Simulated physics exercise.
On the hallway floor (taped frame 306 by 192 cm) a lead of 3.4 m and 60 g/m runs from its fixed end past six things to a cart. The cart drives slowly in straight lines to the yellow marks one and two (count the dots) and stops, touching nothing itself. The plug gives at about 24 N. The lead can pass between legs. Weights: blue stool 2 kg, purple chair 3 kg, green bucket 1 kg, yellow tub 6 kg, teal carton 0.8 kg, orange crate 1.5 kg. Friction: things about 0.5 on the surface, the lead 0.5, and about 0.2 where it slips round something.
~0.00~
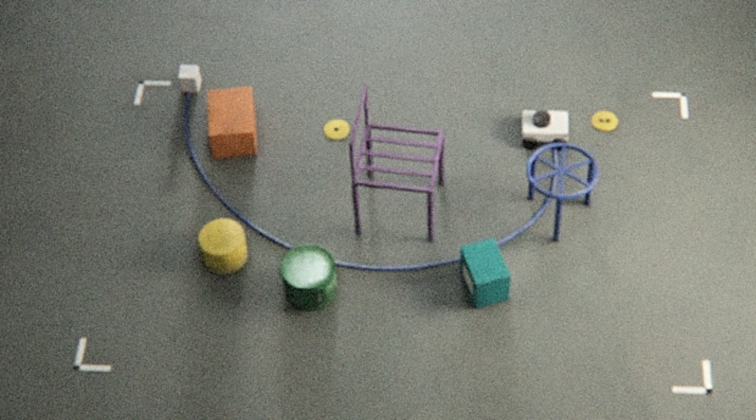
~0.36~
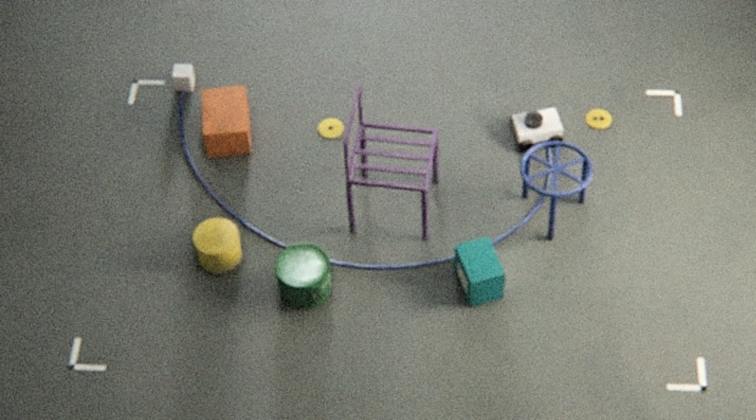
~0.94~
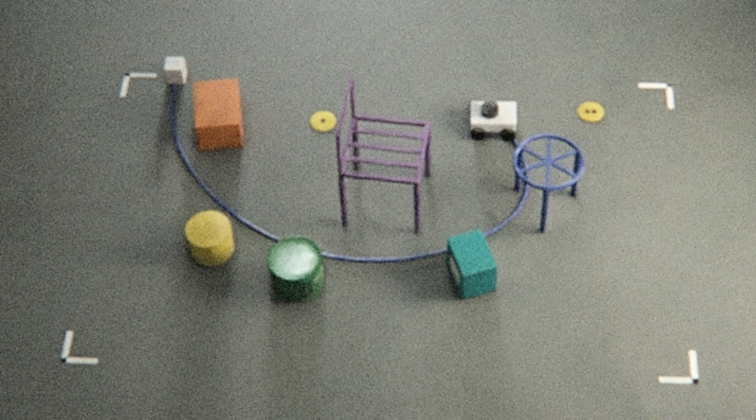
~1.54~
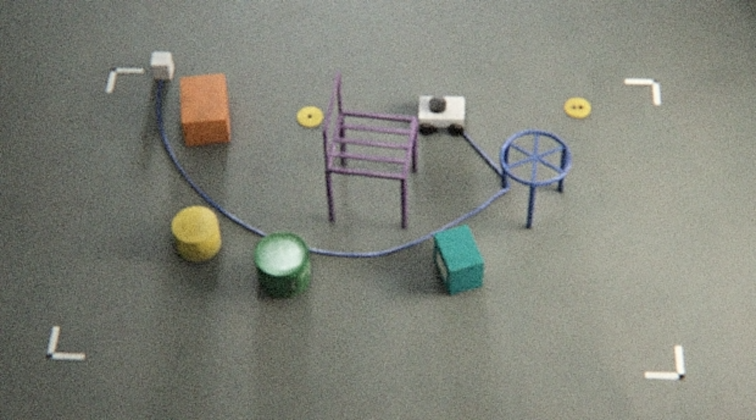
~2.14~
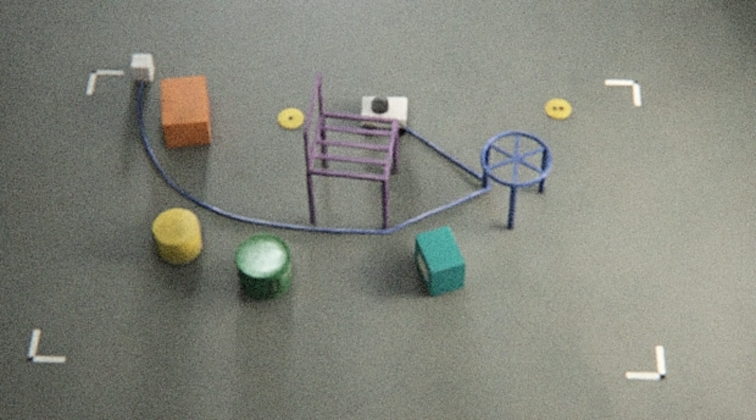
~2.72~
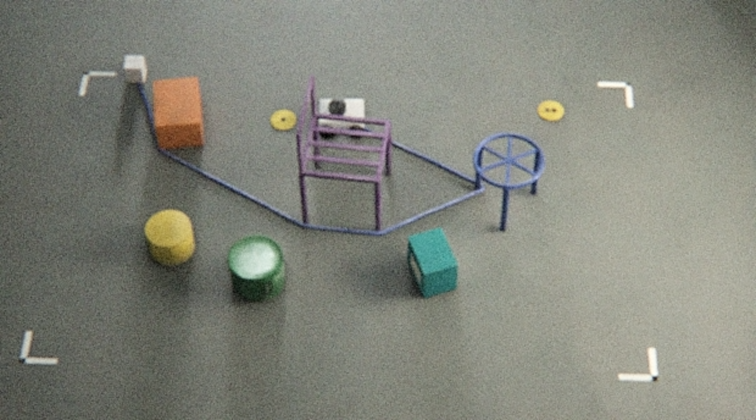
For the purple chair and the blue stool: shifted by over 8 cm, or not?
Result: Purple chair keeps its place, blue stool leaves its place.
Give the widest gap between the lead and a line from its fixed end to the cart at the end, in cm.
Some 90 cm.
After 4.1 s, cart at (305, 118), lead slack at the fixed end; blue stool 15 cm off its start.
After 5.4 s, cart at (392, 115), lead slack at the fixed end; blue stool 15 cm off its start.
After 6.8 s, cart at (479, 112), lead slack at the fixed end; blue stool 15 cm off its start at (479, 158).
After 8.2 s, cart at (550, 109), lead slack at the fixed end; blue stool 15 cm off its start.
After 8.6 s, cart at (550, 109), lead slack at the fixed end; blue stool 15 cm off its start at (479, 158), purple chair 0 cm off its start at (345, 146).
